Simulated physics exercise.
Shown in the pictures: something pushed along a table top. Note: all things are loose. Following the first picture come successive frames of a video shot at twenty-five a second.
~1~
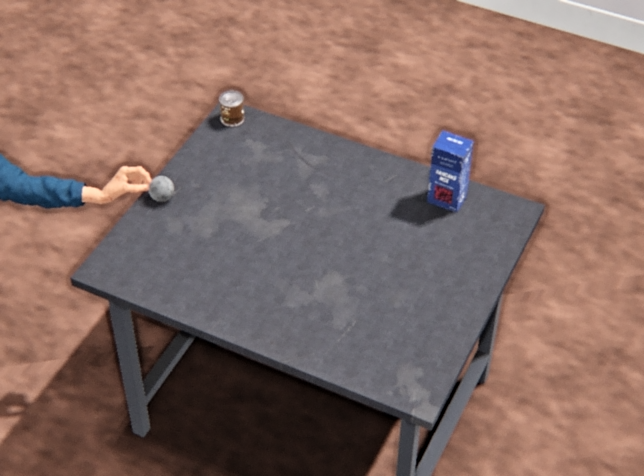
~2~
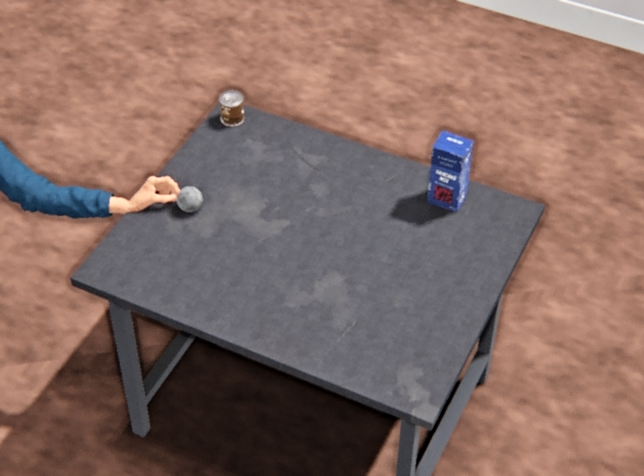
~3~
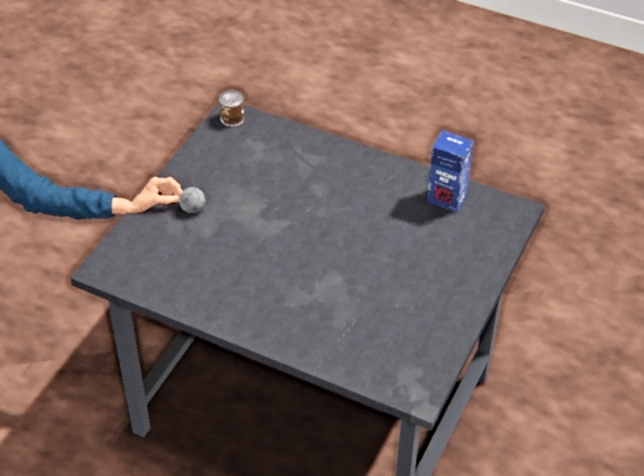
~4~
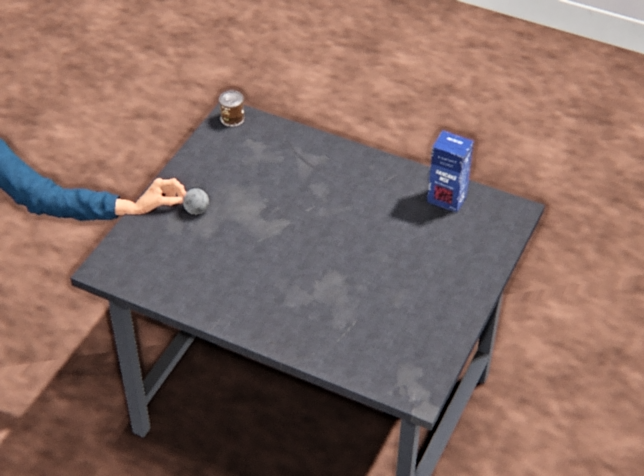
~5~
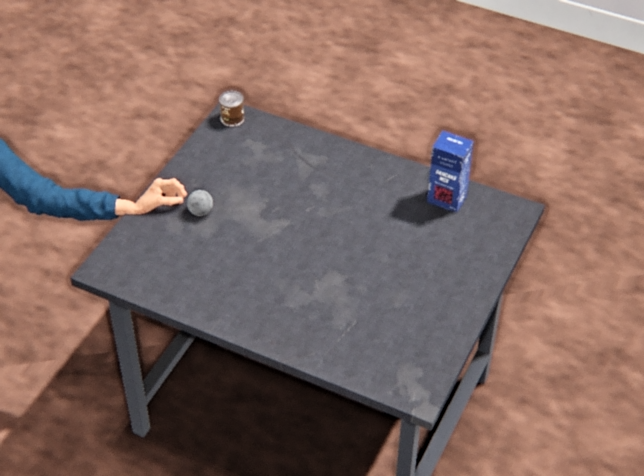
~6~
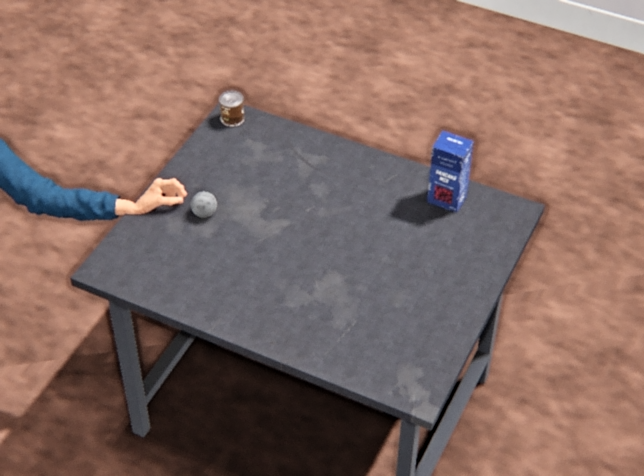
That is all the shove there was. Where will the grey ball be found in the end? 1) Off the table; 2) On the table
On the table (2).
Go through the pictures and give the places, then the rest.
Under the hand; grey ball (161, 189), in the first picture.
Under the hand; grey ball (190, 199), in the second picture.
Under the hand; grey ball (192, 200), in the third picture.
Grey ball (196, 202), in the fourth picture.
Grey ball (200, 203), in the fifth picture.
Grey ball (204, 205) rolled a little, in the sixth picture.
Then, 0.10 s after the last picture, grey ball rolled about its own width near (212, 208).
Then, 0.20 s after the last picture, grey ball rolled about its own width near (219, 210).
Then, 0.40 s after the last picture, grey ball rolled about its own width near (227, 213).
At rest, moved from the start, grey ball. Seen from the same camera at the end, grey ball near (229, 214).
